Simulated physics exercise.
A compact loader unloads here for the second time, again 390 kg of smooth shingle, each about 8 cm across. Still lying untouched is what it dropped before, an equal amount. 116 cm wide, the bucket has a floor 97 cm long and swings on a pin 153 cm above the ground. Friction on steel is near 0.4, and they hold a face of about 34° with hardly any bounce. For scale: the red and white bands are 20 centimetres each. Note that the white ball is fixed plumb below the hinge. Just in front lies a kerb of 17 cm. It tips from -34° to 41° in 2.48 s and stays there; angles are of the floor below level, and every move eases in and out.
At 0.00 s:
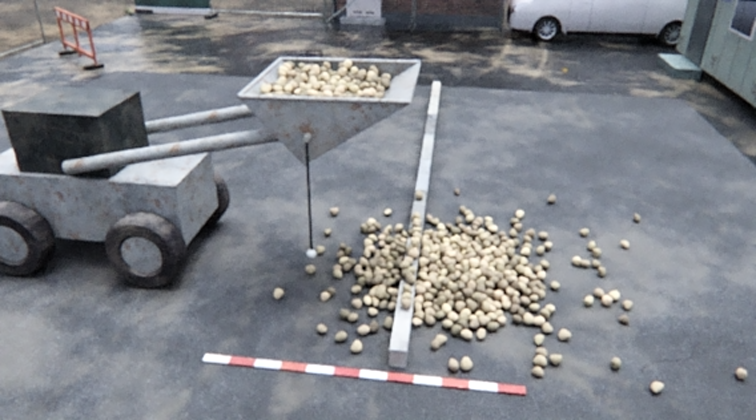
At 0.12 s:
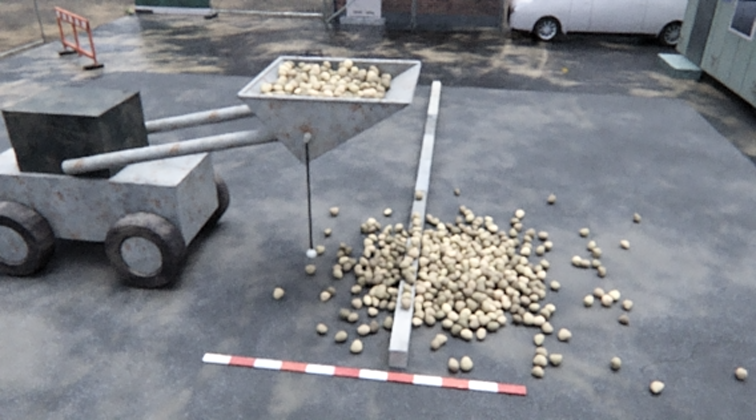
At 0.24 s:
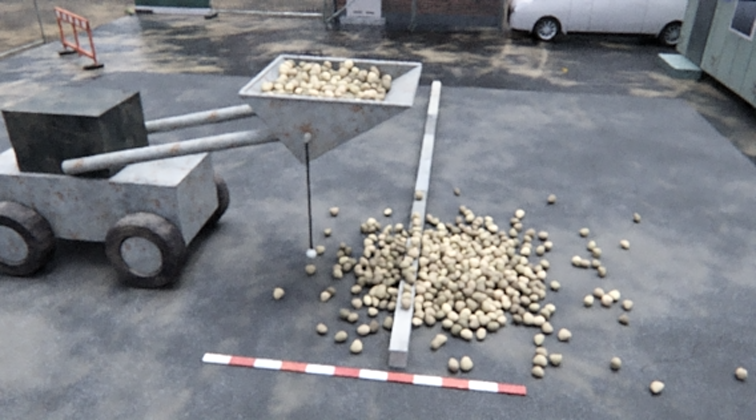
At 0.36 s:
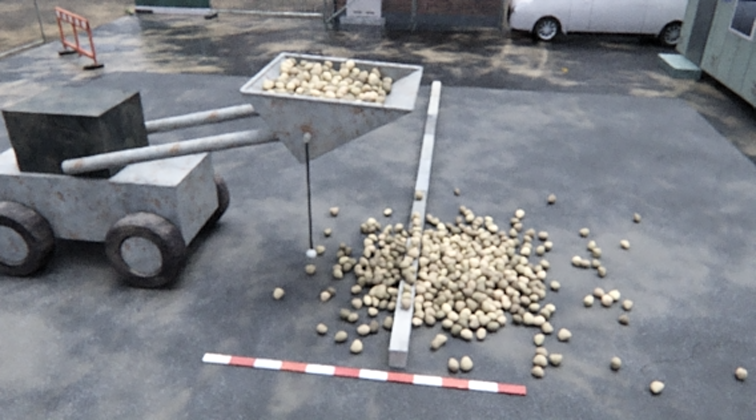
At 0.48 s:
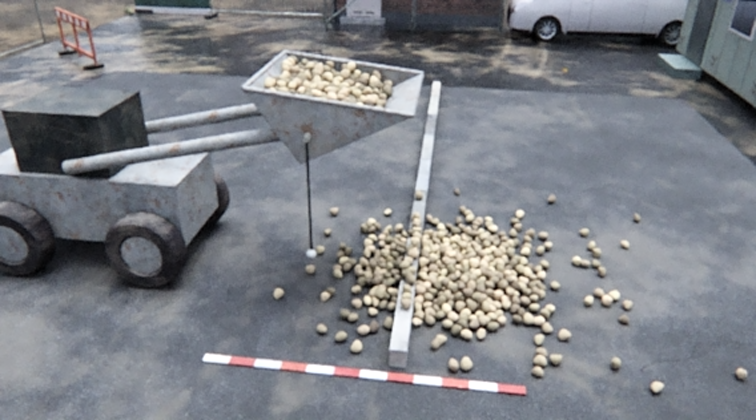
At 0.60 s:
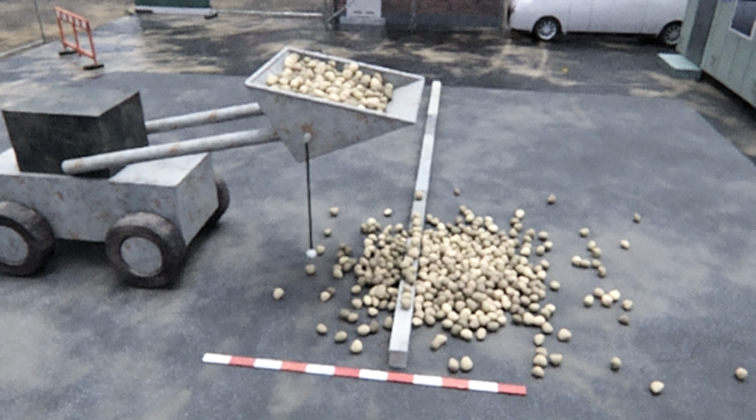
A small grey loader held a bucket full of pale, rounded stones above a scattered pile lying across a kerb, and the bucket slowly tilted a little downward to the right while the pile stayed still.
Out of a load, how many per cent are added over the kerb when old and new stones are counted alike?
Around 90 per cent.
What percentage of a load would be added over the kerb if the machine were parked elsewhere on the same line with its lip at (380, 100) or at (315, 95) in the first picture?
50 % and 0 %.
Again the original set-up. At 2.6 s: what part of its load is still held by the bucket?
Close to 5 in a hundred.
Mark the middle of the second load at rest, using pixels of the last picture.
Their middle rests near (452, 260).
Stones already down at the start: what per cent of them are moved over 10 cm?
20 per cent.
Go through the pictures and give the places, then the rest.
The bucket is at -34°, its lip at (410, 102); the top of the load is at (313, 71). The earlier load is highest near (413, 241), 22 cm above ground level, 24 % on this side of the kerb, 76 % over the kerb, in the first picture.
The bucket is at -33°, its lip at (410, 103); the top of the load is at (313, 71); the stones move at 0.0 m/s on average, in the second picture.
The bucket is at -32°, its lip at (411, 106); the top of the load is at (310, 69); the stones move at 0.1 m/s on average, in the third picture.
The bucket is at -30°, its lip at (412, 110); the top of the load is at (302, 69); the stones move at 0.1 m/s on average, in the fourth picture.
Lip at (414, 116), floor tilted -27°, highest stones at (298, 67); the stones move at 0.1 m/s on average, in the fifth picture.
The bucket is at -23°, its lip at (415, 123); the top of the load is at (300, 65); the stones move at 0.1 m/s on average, in the sixth picture.
After 1.9 s the floor is at 29°; in per cent of one load, 87 in the bucket, 35 on this side of the kerb, 77 over the kerb; the foremost stones are at (657, 314).
After 2.6 s the floor is at 41°; in per cent of one load, 4 in the bucket, 47 on this side of the kerb, 149 over the kerb; the foremost stones are at (657, 314).
After 2.9 s the floor is at 41°; in per cent of one load, 0 in the bucket, 34 on this side of the kerb, 166 over the kerb; the foremost stones are at (657, 314).
After 5.6 s the floor is at 41°; in per cent of one load, 0 in the bucket, 34 on this side of the kerb, 166 over the kerb; the foremost stones are at (661, 311). Net gain over the kerb, 90.
